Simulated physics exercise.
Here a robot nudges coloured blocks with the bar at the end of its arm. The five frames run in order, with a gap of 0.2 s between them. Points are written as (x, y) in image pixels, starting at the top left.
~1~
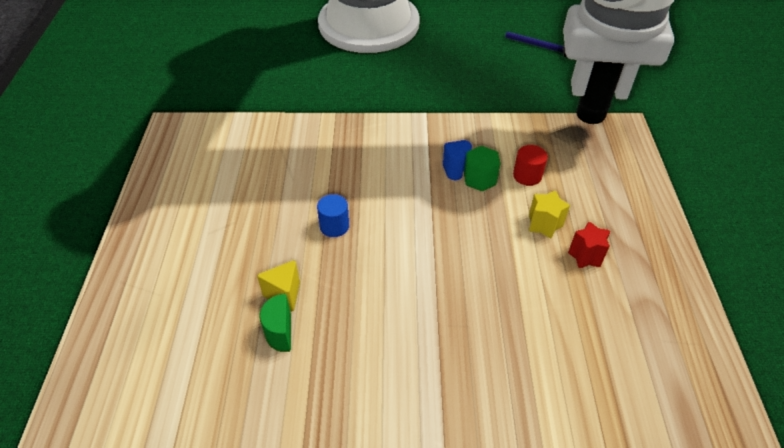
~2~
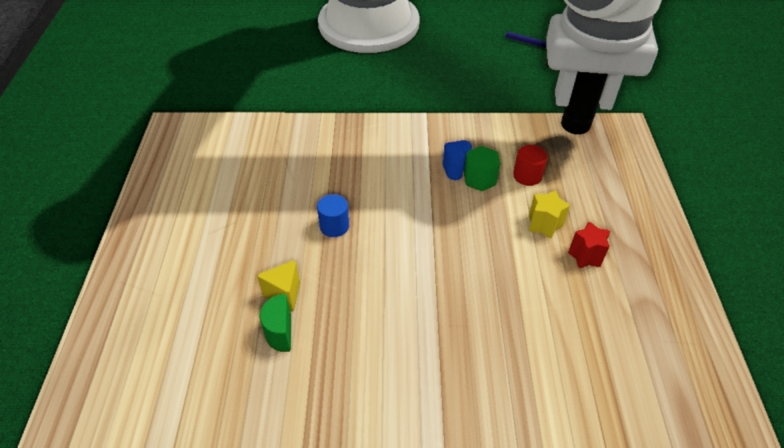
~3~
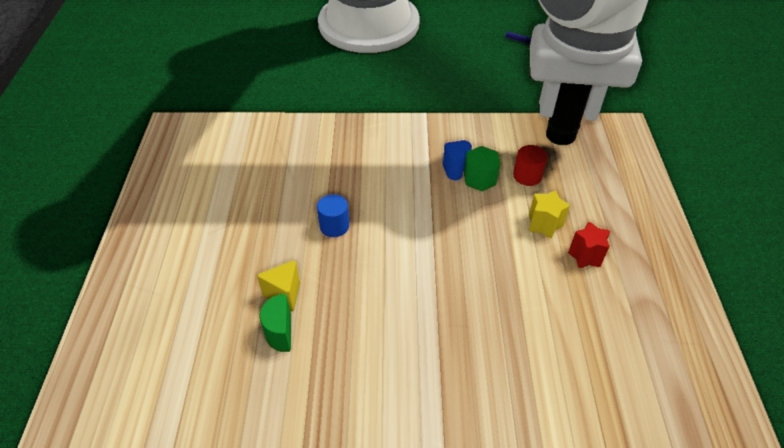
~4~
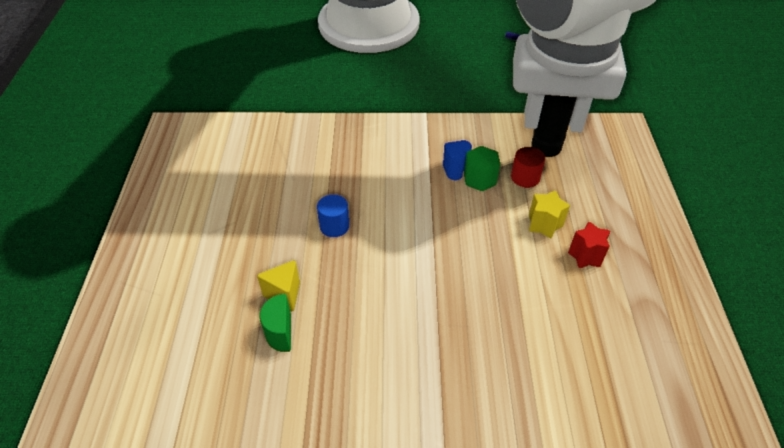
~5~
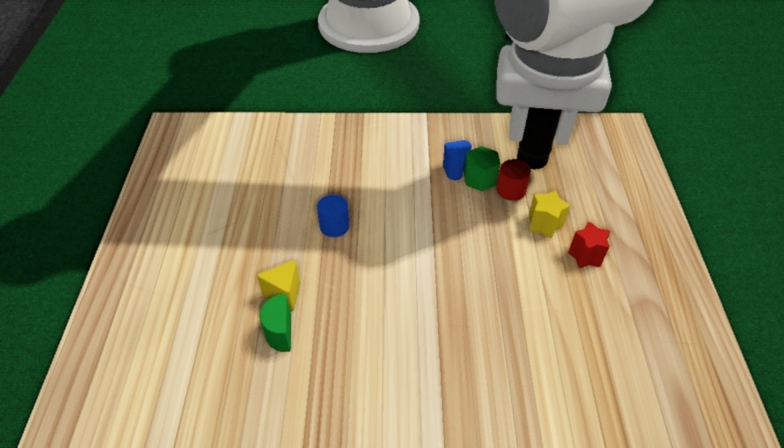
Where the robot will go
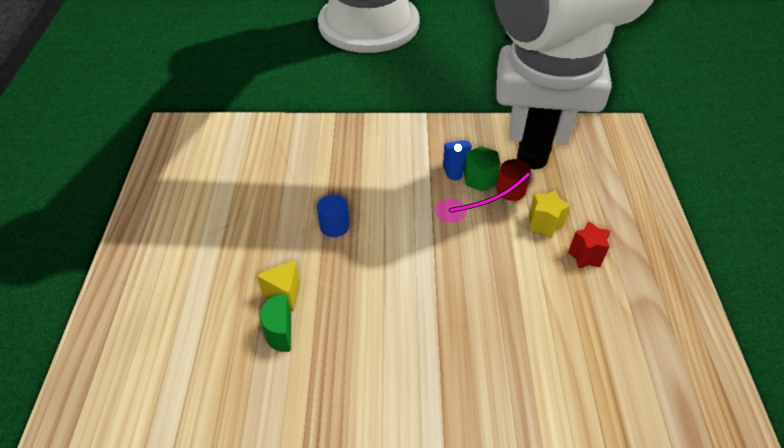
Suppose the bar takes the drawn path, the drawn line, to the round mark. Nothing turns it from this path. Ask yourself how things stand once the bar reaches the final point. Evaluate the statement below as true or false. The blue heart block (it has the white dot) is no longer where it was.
The statement is correct.
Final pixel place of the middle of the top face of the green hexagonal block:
The centre of its top face lies at (460, 163).
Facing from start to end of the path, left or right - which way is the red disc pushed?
It goes toward the left-hand side.
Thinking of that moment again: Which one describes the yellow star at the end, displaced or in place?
It will be resting on its spot.
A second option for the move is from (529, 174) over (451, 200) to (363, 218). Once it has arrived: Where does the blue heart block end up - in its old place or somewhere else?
By then it is displaced.
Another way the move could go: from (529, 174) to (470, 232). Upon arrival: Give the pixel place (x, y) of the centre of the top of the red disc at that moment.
Near (448, 227).
The line goes from (529, 174) via (509, 191) and (482, 203), ending at (451, 210); the dot is on the blue heart block.
What follows on the original path. One third of the way, bar at (511, 177); red disc at (494, 187).
Two thirds of the way, bar at (484, 189); blue heart block at (452, 143), turned 10° clockwise; green hexagonal block at (466, 162), turned 65° clockwise; red disc at (473, 203).
At the end, bar at (452, 196); blue heart block at (451, 142), turned 15° clockwise; green hexagonal block at (460, 163), turned 85° clockwise; red disc at (456, 213); yellow star unmoved.
